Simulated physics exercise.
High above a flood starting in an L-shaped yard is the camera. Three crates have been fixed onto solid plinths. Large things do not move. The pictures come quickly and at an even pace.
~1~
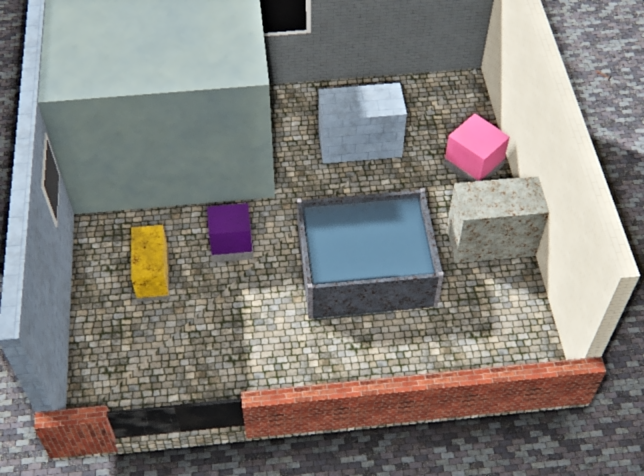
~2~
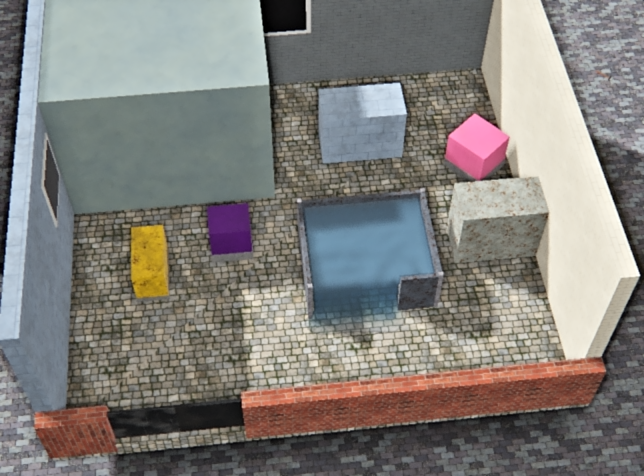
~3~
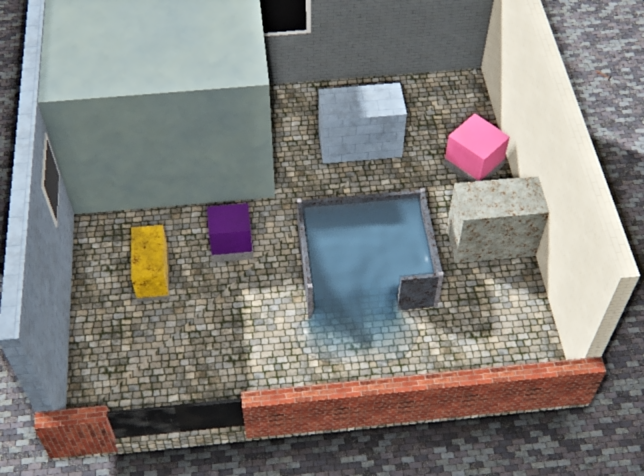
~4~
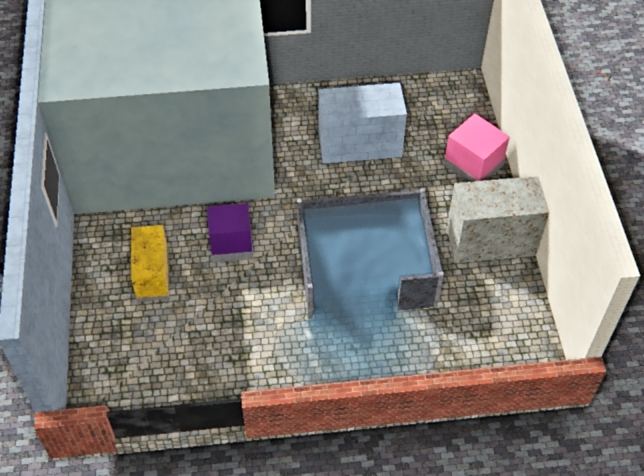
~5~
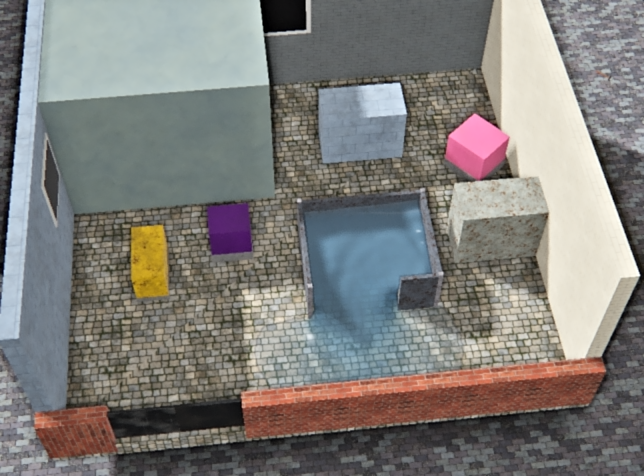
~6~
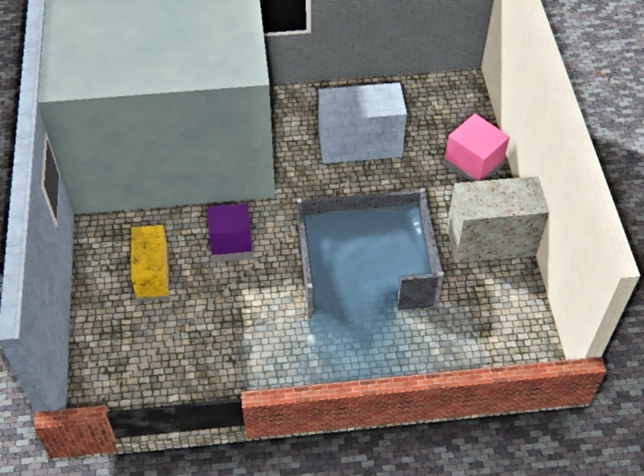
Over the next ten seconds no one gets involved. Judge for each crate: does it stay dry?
Outcome: I expect the purple crate to never get touched; I expect the yellow crate to get touched; I expect the pink crate to never get touched.
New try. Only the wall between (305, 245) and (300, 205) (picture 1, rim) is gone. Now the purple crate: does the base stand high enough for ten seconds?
I'd say the purple crate gets flooded.
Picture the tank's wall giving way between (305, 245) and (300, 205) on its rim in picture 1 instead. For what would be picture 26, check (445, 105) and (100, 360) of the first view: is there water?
Result, in order - parched, waterlogged.
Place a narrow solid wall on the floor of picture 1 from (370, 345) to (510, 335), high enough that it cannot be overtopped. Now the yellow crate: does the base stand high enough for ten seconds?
For yellow: Reached.
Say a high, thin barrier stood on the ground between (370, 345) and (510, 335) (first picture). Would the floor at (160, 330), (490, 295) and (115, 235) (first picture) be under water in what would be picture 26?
As listed: Awash, wet, wet.
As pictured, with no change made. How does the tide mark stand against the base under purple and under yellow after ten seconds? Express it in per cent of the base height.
I'd say 50 per cent for the first one and 140 per cent for the second.
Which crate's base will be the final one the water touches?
Last is the pink-painted one.
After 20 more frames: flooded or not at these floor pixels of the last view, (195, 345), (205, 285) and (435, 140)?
Going through them in order, I'd call them drenched, drenched and clear.
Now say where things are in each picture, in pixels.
Still water in the open tank at (368, 240), in the first picture.
Water pours out at (355, 300) and has run to (400, 319), in the second picture.
The front is at (402, 351), out from the gap at (355, 302), in the third picture.
Water pours out at (355, 304) and has run to a hidden place, in the fourth picture.
Water pours out at (355, 304) and has run to a hidden place, in the fifth picture.
The front is at a hidden place, out from the gap at (355, 304), in the sixth picture.
A moment on, water covers 20 % of the floor; the purple crate not reached, the yellow crate not reached, the pink crate not reached.
Next, water covers 35 % of the floor; the purple crate not reached, the yellow crate not reached, the pink crate not reached.
Then, water covers 50 % of the floor; the purple crate water round its plinth, the yellow crate water round its plinth, the pink crate not reached.
Later, water covers 70 % of the floor; the purple crate water round its plinth, the yellow crate water round its plinth, the pink crate water round its plinth.
In the end, water covers 90 % of the floor; the purple crate stayed above the water, the yellow crate was topped, the pink crate stayed above the water.
